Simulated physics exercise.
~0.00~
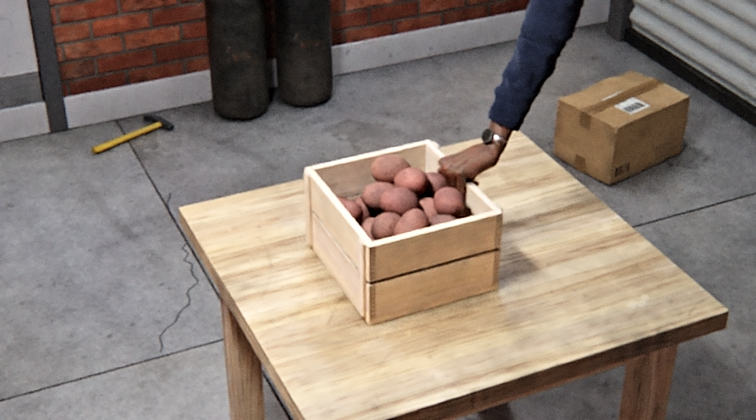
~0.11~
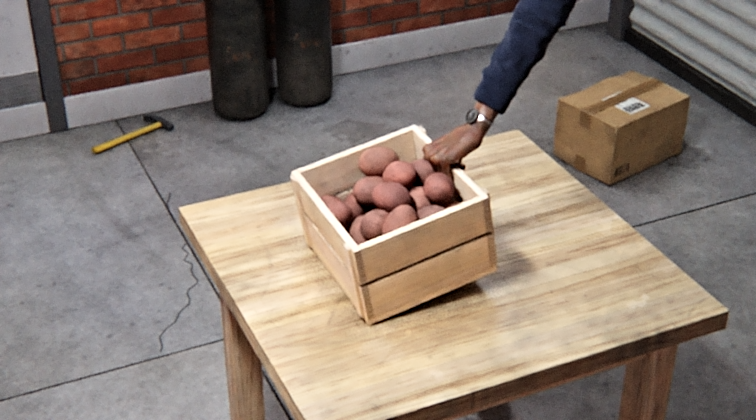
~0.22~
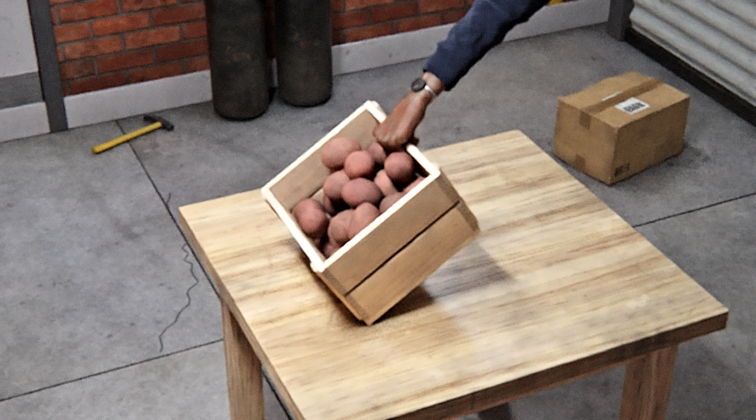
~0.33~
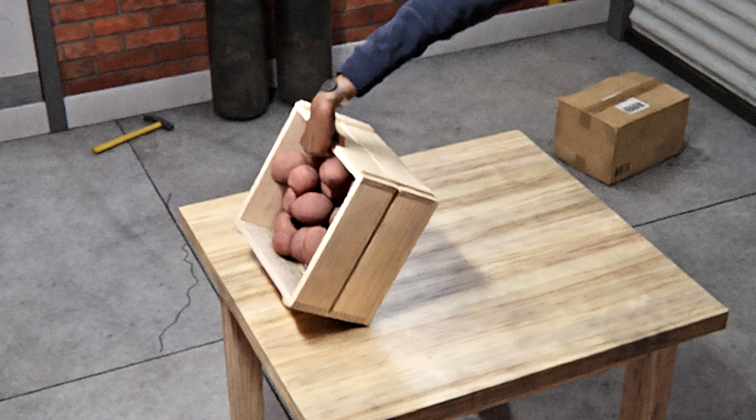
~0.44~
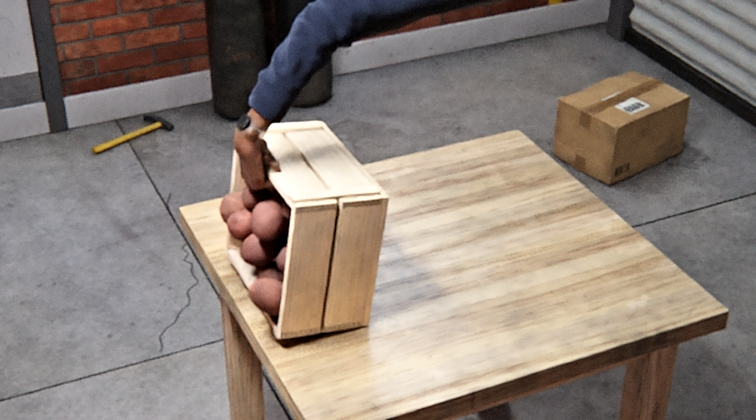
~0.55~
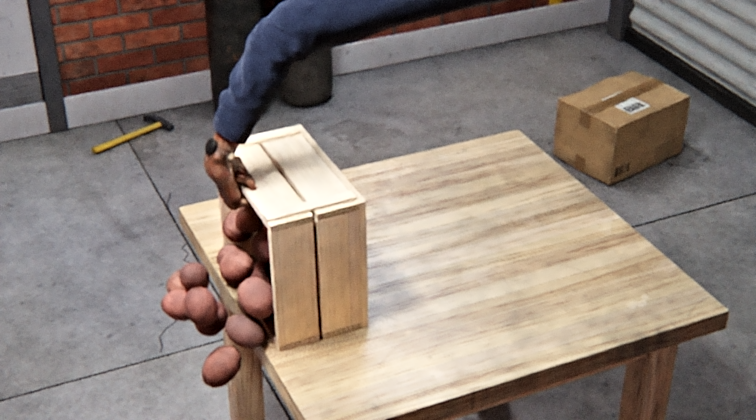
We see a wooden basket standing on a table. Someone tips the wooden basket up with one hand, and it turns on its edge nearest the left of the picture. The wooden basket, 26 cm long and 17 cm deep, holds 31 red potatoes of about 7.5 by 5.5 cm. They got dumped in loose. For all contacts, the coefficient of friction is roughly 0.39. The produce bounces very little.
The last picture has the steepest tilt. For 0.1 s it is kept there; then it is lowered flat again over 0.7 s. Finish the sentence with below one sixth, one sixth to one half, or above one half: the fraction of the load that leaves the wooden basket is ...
The fraction that leaves the wooden basket is above one half.
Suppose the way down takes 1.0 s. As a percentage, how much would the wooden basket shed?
Wooden basket 60 per cent.
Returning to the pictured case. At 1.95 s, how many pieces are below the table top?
Piece count: About 20.
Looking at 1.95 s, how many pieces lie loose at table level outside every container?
The number is some 0.
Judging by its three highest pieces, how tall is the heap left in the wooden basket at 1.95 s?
14 centimetres high, more or less.
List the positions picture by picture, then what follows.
In the first picture (places track the rim corner closest to us here), wooden basket (374, 244); tipped 0°; all still inside.
The second picture shows wooden basket (359, 247); tipped 9°.
The third picture shows wooden basket (325, 266); tipped 32°.
The fourth picture shows wooden basket (293, 299); tipped 59°.
The fifth picture shows wooden basket (279, 332); tipped 82°.
The sixth picture shows wooden basket (278, 345); tipped 91°; 8 out, the lowest potato at (221, 366).
After 0.77 s, tilt 84°; the wooden basket is down by 18 of 31.
After 1.05 s, tilt 36°; the wooden basket is down by 19 of 31.
After 1.45 s, tilt 0°; the wooden basket is down by 19 of 31.
Final count (at 1.95 s), the wooden basket is down by 19 of 31. Asked share, 19 of 31, 61 per cent.
